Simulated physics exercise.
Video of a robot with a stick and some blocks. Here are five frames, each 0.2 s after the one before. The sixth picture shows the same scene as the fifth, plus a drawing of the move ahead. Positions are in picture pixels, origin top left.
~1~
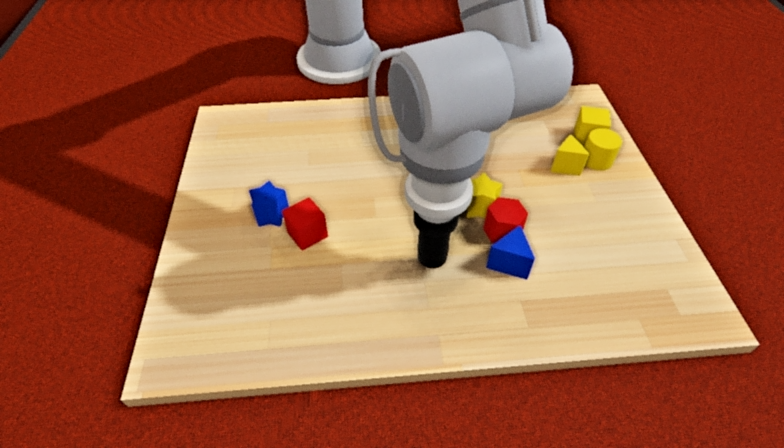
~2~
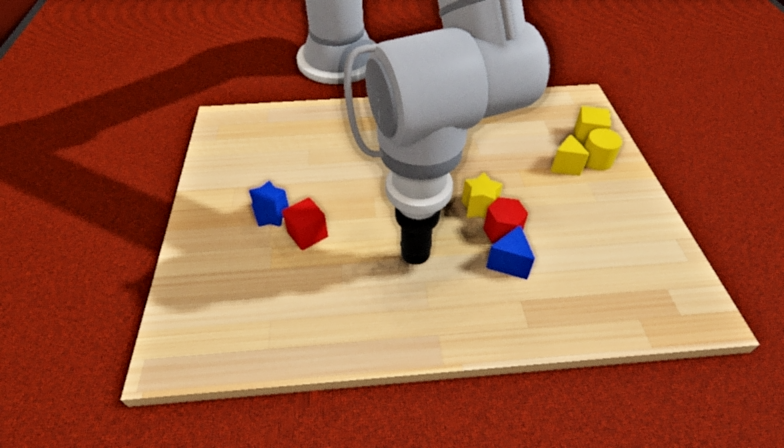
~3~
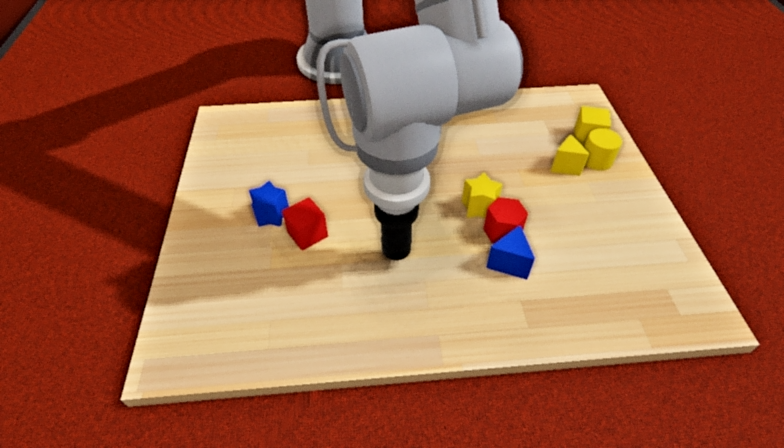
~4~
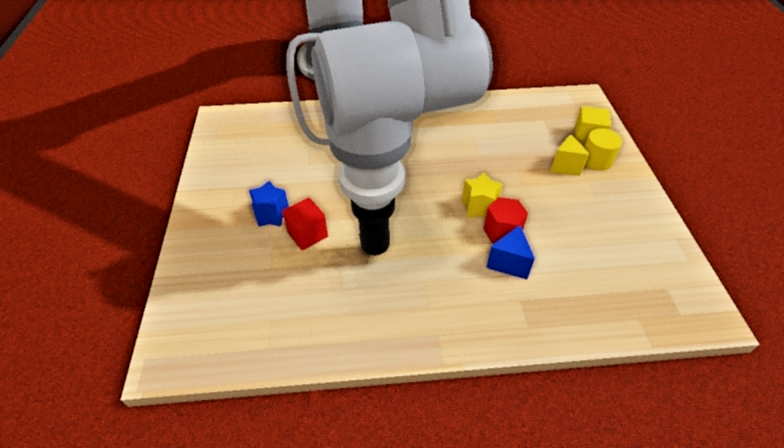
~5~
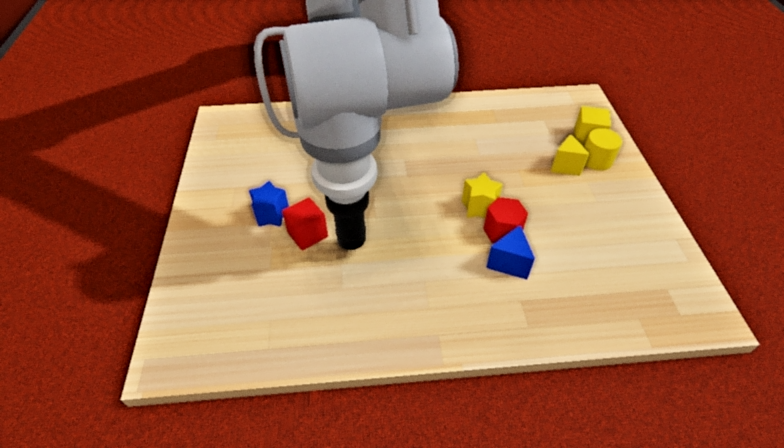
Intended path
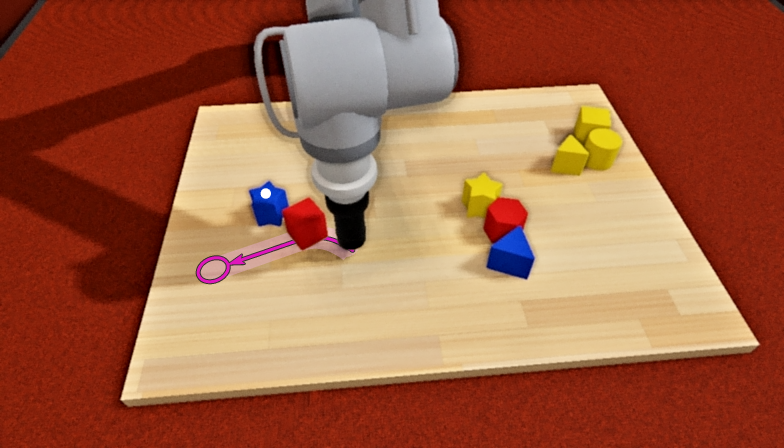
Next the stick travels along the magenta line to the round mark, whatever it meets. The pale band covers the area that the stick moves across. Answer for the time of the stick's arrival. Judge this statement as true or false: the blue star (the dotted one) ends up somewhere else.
That claim is true.
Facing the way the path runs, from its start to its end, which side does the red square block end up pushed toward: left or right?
The red square block is shifted sideways to the right, facing along the path from start to end.
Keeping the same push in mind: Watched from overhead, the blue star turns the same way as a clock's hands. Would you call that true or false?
This is true.
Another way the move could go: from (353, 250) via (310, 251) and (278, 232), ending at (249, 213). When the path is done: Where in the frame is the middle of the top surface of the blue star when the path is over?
Final place: (251, 173).
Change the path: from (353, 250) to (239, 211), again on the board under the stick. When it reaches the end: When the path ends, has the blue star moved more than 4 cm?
Yes
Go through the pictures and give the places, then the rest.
The first picture shows tip of the stick (432, 258), middles of tops, blue star (266, 194), red square block (303, 212).
The second picture shows stick (415, 254), nothing pushed.
The third picture shows stick (396, 250), nothing pushed.
The fourth picture shows stick (375, 245), nothing pushed.
The fifth picture shows stick (352, 240), blue star (266, 194), red square block (303, 212).
The line goes from (353, 250) over (310, 238) and (263, 253) to (213, 270); the dot is on the blue star.
What follows on the original path. One third of the way, stick (308, 227); blue star (259, 191), turned 15° clockwise; red square block (280, 206), turned 25° anticlockwise.
Two thirds of the way, stick (258, 242); blue star (250, 185), turned 45° clockwise; red square block (255, 207).
At the end, stick (208, 259); blue star (250, 185), turned 45° clockwise; red square block (254, 207).
